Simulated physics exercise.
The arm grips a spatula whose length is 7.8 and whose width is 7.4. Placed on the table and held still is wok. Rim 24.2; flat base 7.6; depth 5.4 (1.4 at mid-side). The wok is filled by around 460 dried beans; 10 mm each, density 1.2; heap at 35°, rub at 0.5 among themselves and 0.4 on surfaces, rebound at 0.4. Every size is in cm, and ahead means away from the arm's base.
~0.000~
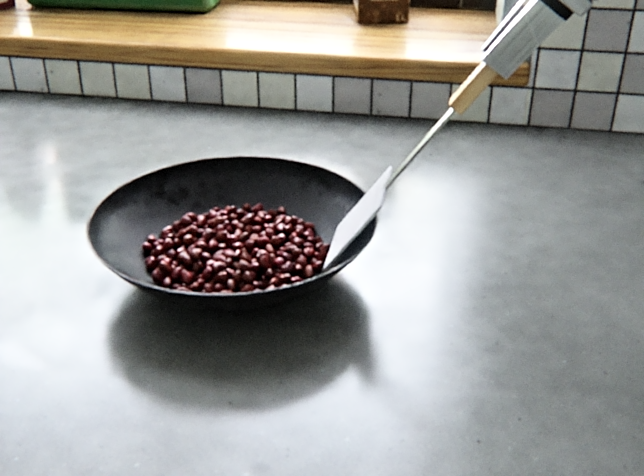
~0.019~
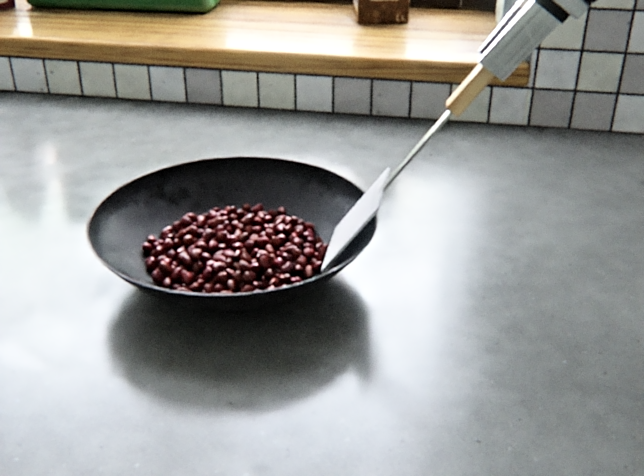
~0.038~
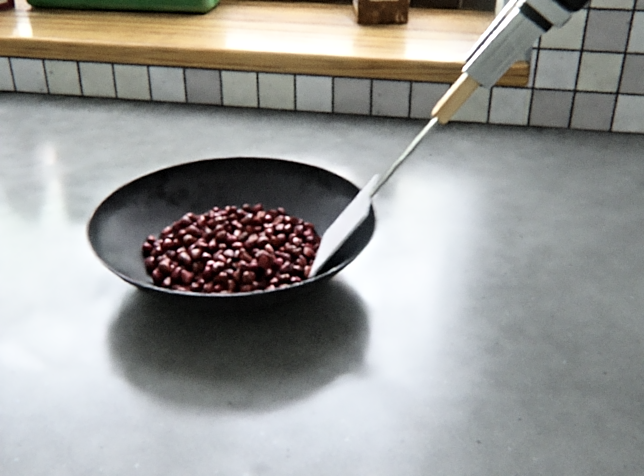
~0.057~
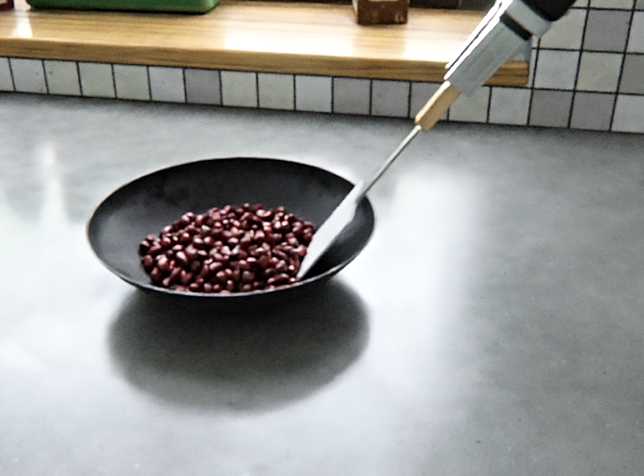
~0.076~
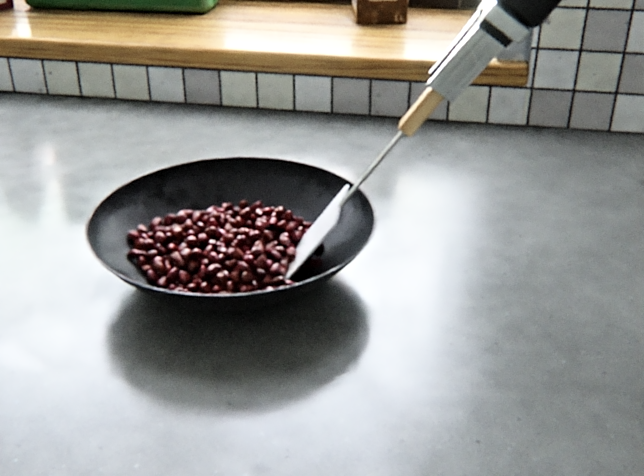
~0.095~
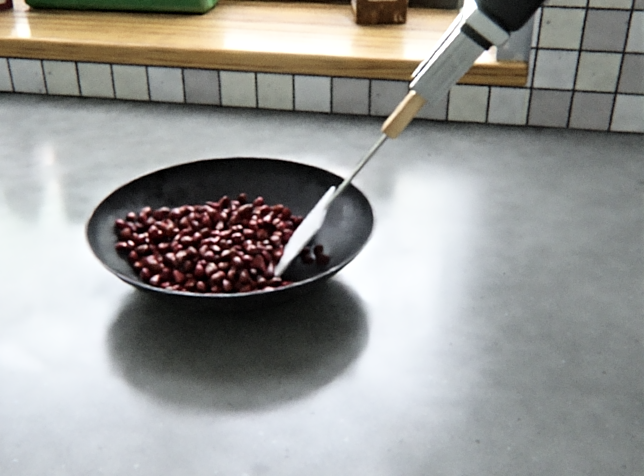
A spatula held by a robotic arm slid leftward through a black wok on a gray counter, pushing the pile of dark red beans toward the left side while the wok stayed still.
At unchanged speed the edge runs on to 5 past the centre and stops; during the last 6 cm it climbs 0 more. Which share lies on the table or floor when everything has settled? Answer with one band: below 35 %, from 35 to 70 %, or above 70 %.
Below 35 %.
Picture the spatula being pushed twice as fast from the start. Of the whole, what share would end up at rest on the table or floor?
Around 20 per cent would finish on the table or floor.
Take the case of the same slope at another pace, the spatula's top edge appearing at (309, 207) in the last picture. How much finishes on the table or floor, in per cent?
Share: Roughly 10 %.
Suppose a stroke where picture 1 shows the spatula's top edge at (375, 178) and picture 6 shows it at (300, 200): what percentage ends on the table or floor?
Roughly 15 %.
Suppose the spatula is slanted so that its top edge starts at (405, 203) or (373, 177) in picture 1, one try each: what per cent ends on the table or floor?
Around 10 per cent, then around 10 per cent.
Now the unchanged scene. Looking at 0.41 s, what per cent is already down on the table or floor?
Around 15 %.
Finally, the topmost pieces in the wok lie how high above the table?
Peak at rest, approximately 6.5 centimetres.
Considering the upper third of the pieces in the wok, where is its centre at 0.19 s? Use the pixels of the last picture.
I'd say close to (144, 223).
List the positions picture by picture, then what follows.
Spatula top edge at (387, 185), sloping 55°; upper third of the load around (239, 247), from x 150 to 325, top at y 210; 464 in the wok, in the first frame.
Spatula top edge at (384, 187), sloping 55°; upper third of the load around (239, 247), from x 150 to 325, top at y 210, in the second frame.
Spatula top edge at (372, 194), sloping 55°; upper third of the load around (238, 247), from x 145 to 320, top at y 210, in the third frame.
Spatula top edge at (357, 200), sloping 55°; upper third of the load around (234, 244), from x 145 to 320, top at y 210, in the fourth frame.
Spatula top edge at (341, 204), sloping 55°; upper third of the load around (221, 240), from x 135 to 320, top at y 205, in the fifth frame.
Spatula top edge at (327, 207), sloping 55°; upper third of the load around (210, 237), from x 120 to 325, top at y 200; 464 in the wok, in the sixth frame.
After 0.14 s, sloping 55°, highest piece 6 above the table; 464 in the wok.
After 0.19 s, sloping 55°, highest piece 7 above the table; 462 in the wok, 2 on the blade or in flight.
After 0.41 s, sloping 55°, highest piece 6 above the table; 400 in the wok, 61 on the table or floor, 3 on the blade or in flight.
After 1.46 s, sloping 55°, highest piece 6 above the table; 399 in the wok, 65 on the table or floor.
At rest, 399 in the wok, 65 on the table or floor. That is 14 % on the table or floor.
